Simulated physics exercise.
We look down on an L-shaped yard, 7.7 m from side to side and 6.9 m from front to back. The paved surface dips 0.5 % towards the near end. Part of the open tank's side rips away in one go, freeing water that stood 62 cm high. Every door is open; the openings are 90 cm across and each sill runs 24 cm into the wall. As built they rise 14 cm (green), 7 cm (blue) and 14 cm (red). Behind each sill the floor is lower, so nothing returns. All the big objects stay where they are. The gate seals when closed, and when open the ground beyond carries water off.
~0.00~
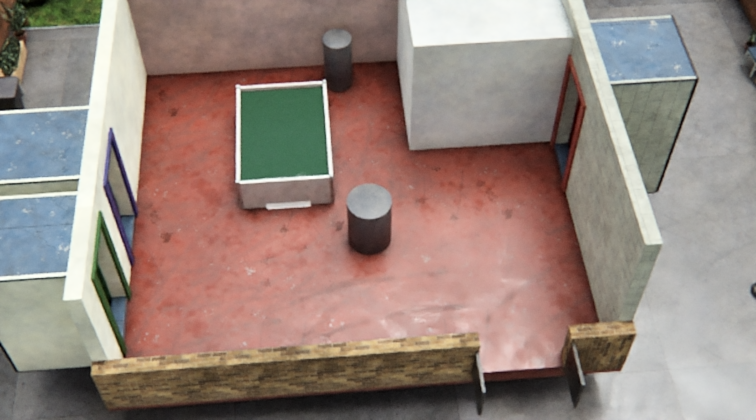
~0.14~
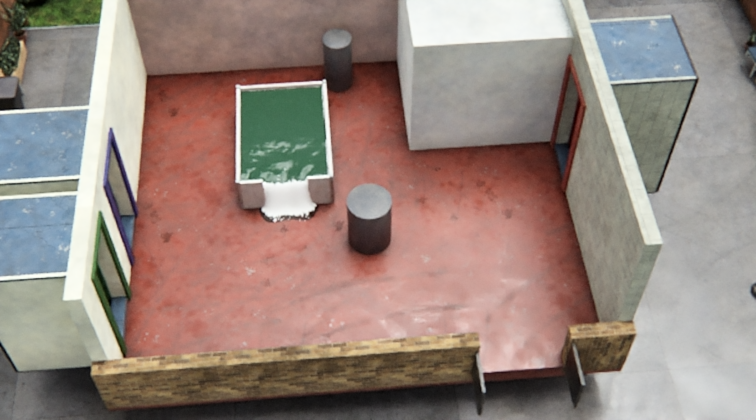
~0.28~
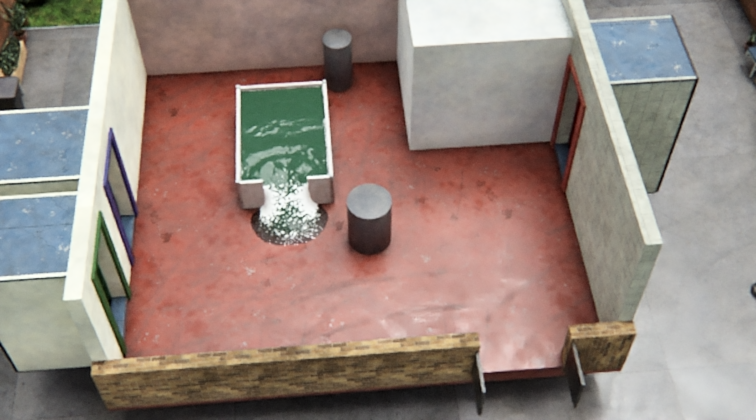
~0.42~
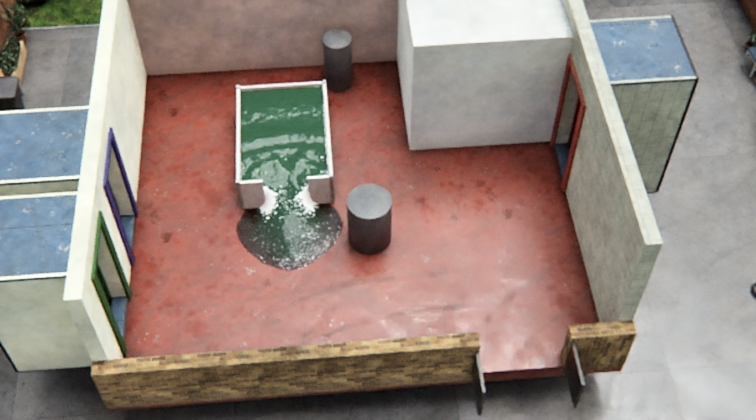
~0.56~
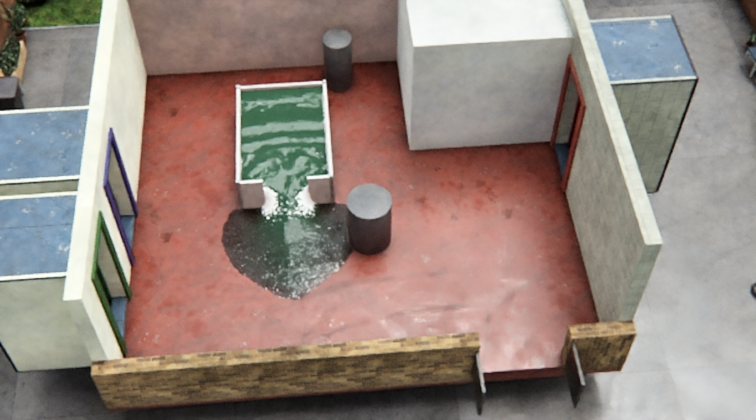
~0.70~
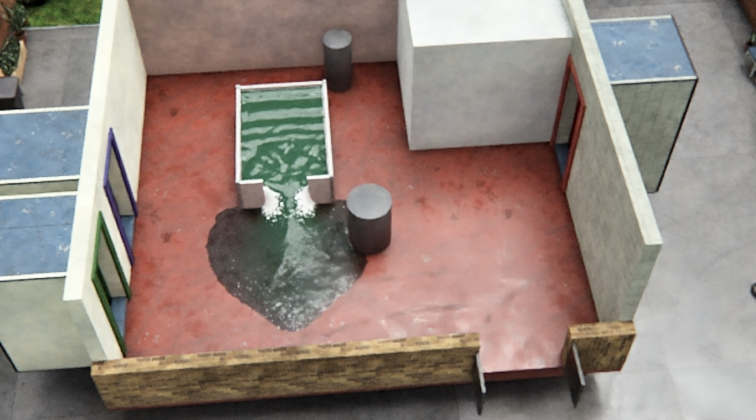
Green water pouring through a gap in an open tank's near side, spreading in a dark pool across the red yard floor.
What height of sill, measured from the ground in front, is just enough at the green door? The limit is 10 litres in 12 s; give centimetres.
About 11 cm.
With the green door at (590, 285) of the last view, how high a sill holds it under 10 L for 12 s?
About 7.5 cm.
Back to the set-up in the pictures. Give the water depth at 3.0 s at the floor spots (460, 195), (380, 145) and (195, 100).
About 0, 0 and 0 cm.
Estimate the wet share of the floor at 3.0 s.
Some 35 per cent of it.
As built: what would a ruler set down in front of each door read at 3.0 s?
In cm: Green 13, blue 1, red 0.
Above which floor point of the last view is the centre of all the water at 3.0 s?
Around (289, 231).
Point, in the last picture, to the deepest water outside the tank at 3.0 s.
Near (133, 385).
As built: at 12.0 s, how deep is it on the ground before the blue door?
Roughly 3.5 cm deep.
After 1.4 s water covers 25 % of the floor, deepest (35 cm) near (289, 211); it has not reached the green door.
After 3.0 s water covers 35 % of the floor, deepest (26 cm) near (133, 385); 13 cm at the green door, 0 litres in over its 14 cm sill.
After 12.0 s water covers 95 % of the floor, deepest (8 cm) near (122, 386); 6 cm at the green door, 2 litres in over its 14 cm sill.
At the green door as built, the water arrived by 2.0 s and peaked near 15 cm at 3.2 s.
With a sill of 9 cm, 24 litres would have come in within the 12 s; with 12.5 cm, 4 litres. So under 10 litres takes about 11 cm.
